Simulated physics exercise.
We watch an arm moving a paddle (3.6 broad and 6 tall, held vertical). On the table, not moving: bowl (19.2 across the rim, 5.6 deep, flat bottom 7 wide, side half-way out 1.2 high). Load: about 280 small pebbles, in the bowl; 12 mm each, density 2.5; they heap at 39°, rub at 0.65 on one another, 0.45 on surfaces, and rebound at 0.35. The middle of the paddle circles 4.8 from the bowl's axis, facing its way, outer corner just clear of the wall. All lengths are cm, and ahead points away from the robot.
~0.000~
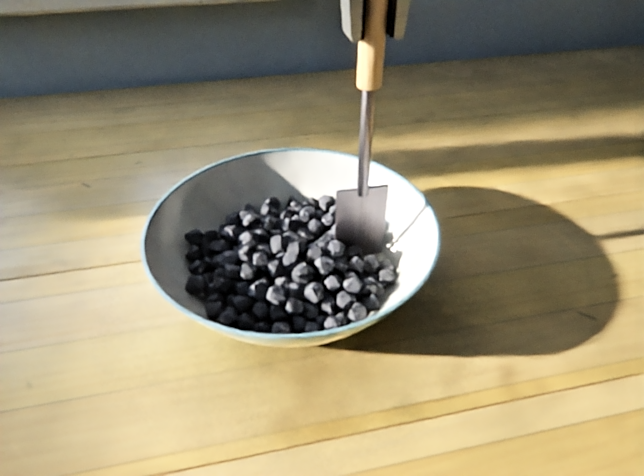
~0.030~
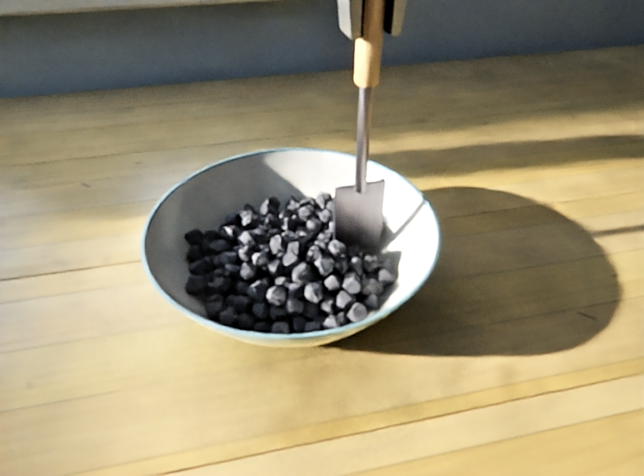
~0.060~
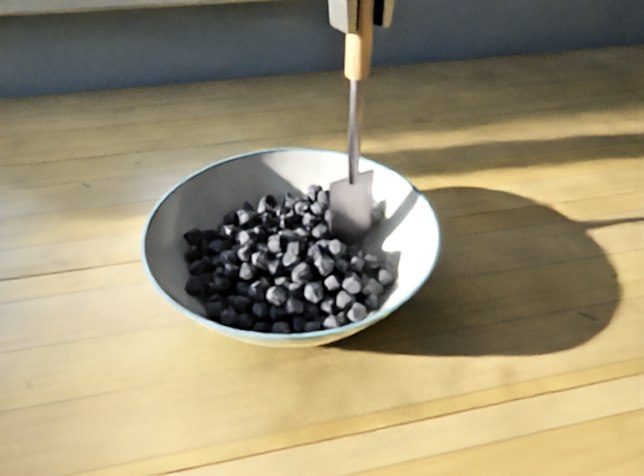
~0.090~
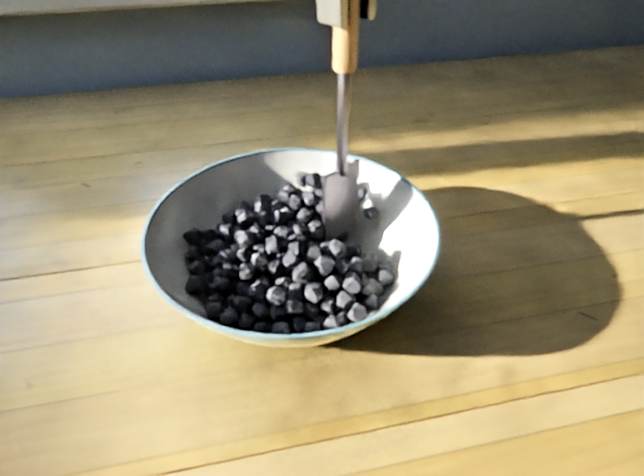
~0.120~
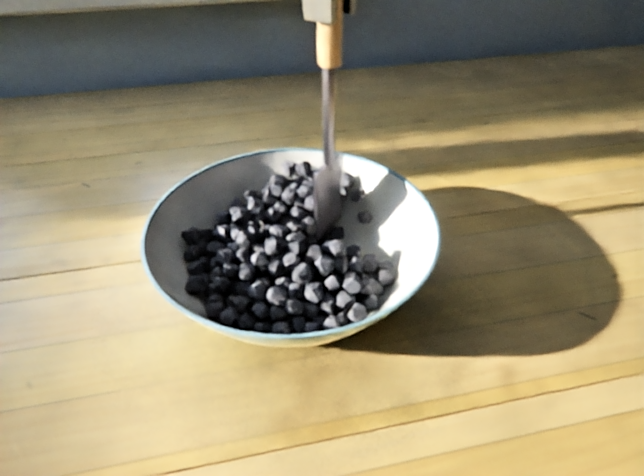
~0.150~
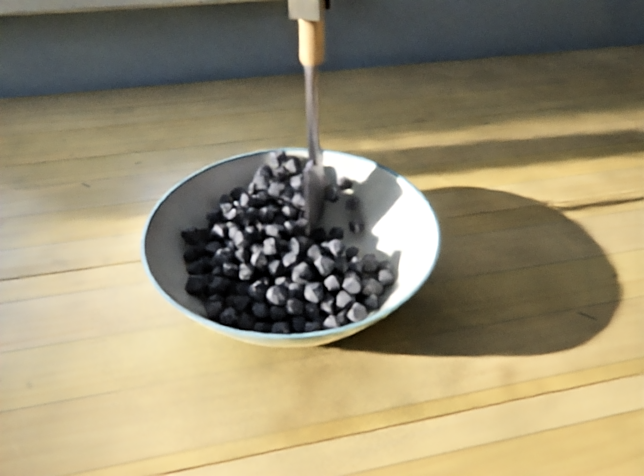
Dark pebbles heaping up toward the back of a pale bowl as a robot arm sweeps an upright paddle leftward through them.
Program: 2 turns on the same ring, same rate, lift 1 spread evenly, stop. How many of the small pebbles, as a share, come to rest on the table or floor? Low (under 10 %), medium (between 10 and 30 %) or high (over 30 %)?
Share on the table or floor: Medium (between 10 and 30 %).
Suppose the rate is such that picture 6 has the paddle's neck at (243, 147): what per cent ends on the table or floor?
Some 40 per cent.
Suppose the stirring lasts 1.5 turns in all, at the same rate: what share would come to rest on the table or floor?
It would be near 20 per cent.
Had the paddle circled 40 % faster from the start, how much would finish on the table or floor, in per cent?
In that case some 25 per cent.
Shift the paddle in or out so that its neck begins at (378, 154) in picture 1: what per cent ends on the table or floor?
Some 15 per cent.
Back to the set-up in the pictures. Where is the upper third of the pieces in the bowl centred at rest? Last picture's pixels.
Near (332, 234).
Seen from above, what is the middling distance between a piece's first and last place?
Roughly 10 cm.
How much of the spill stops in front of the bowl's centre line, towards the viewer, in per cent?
Some 50 per cent.
By 0.71 s, 321° round, highest piece 7 above the table; 254 in the bowl, 21 on the table or floor, 5 in flight or on the tool.
By 1.26 s, 221° round, highest piece 7 above the table; 232 in the bowl, 46 on the table or floor, 2 in flight or on the tool.
By 1.74 s, 0° round, highest piece 5 above the table; 230 in the bowl, 50 on the table or floor.
By 2.44 s, 0° round, highest piece 5 above the table; 230 in the bowl, 50 on the table or floor.
Final count, 230 in the bowl, 50 on the table or floor. That is 18 % on the table or floor.
